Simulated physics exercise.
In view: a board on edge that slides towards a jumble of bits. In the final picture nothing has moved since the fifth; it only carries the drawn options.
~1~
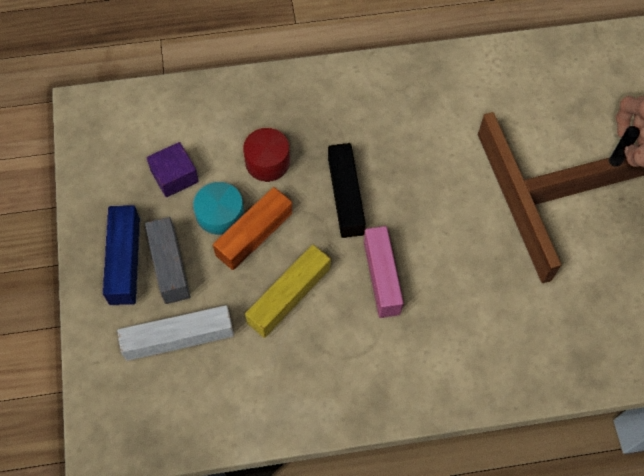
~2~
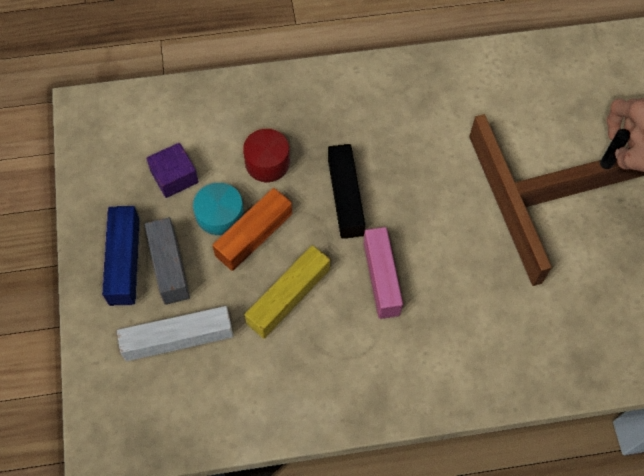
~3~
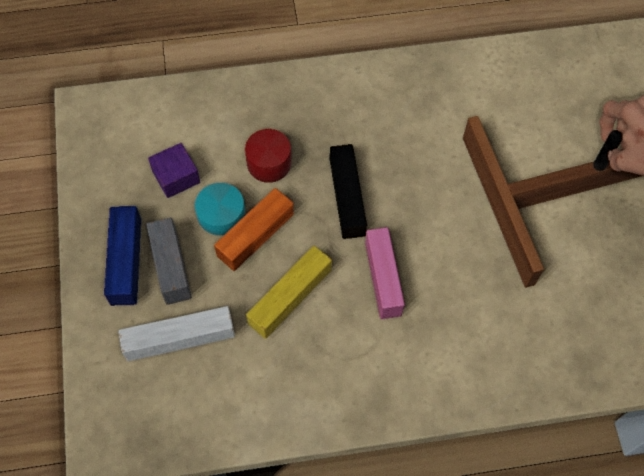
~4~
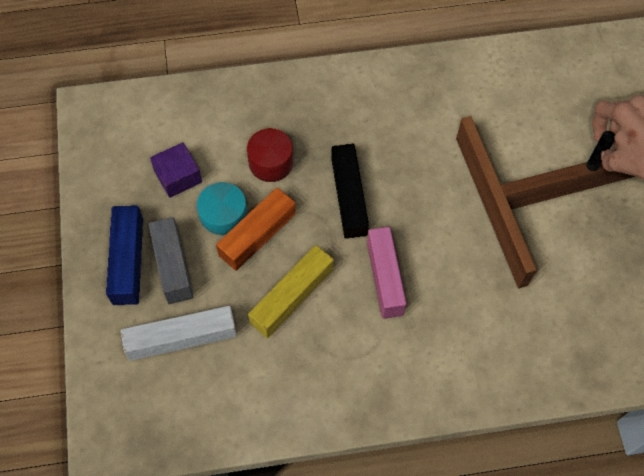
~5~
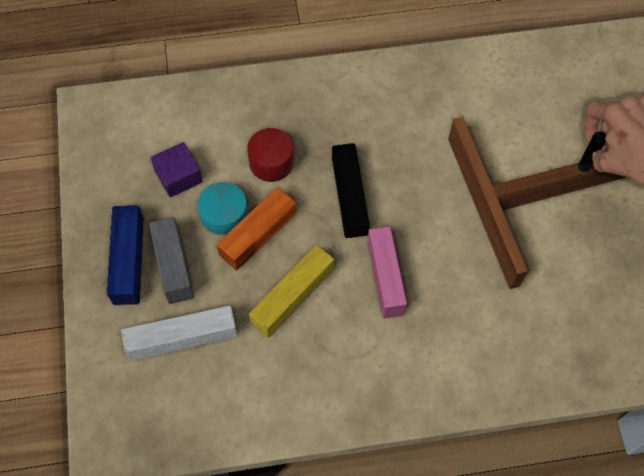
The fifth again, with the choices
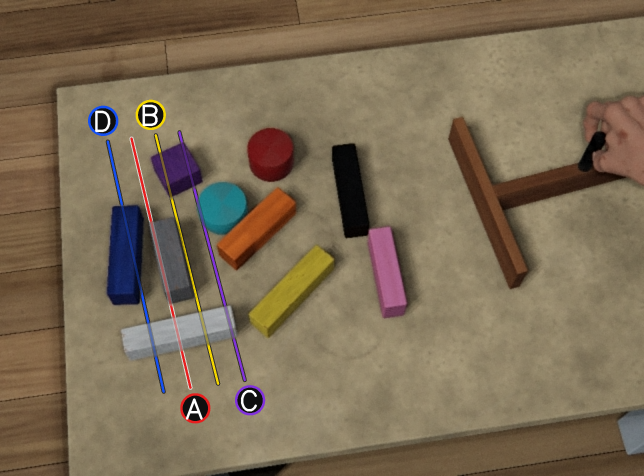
A brown T-shaped wooden pusher, gripped by a hand at the right edge, slides slowly left across a mottled tan board on a plank floor, seen from above. To its left lie blue, grey, white, orange, yellow, black and pink bars, with a purple block, a teal disc and a red cylinder among them. The hand moves the pusher a short way without touching the pieces, which stay put.
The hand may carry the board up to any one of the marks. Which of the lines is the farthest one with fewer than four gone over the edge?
No farther than D.
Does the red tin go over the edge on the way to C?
No.
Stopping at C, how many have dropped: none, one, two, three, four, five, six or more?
By then, none.
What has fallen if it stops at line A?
It is the blue stick.
On the marked copy, A at (159, 255); B at (185, 252); C at (210, 248); D at (134, 259).
With D. Early on, board (364, 209); pink stick (364, 277); black stick (334, 193).
Further on, board (236, 226); white bar (152, 344); grey bar (158, 262).
At the end, board (132, 240); blue stick over the edge; grey bar over the edge; three fallen.
As for the rest, A is within the limit but short; B is within the limit but short; C is within the limit but short.
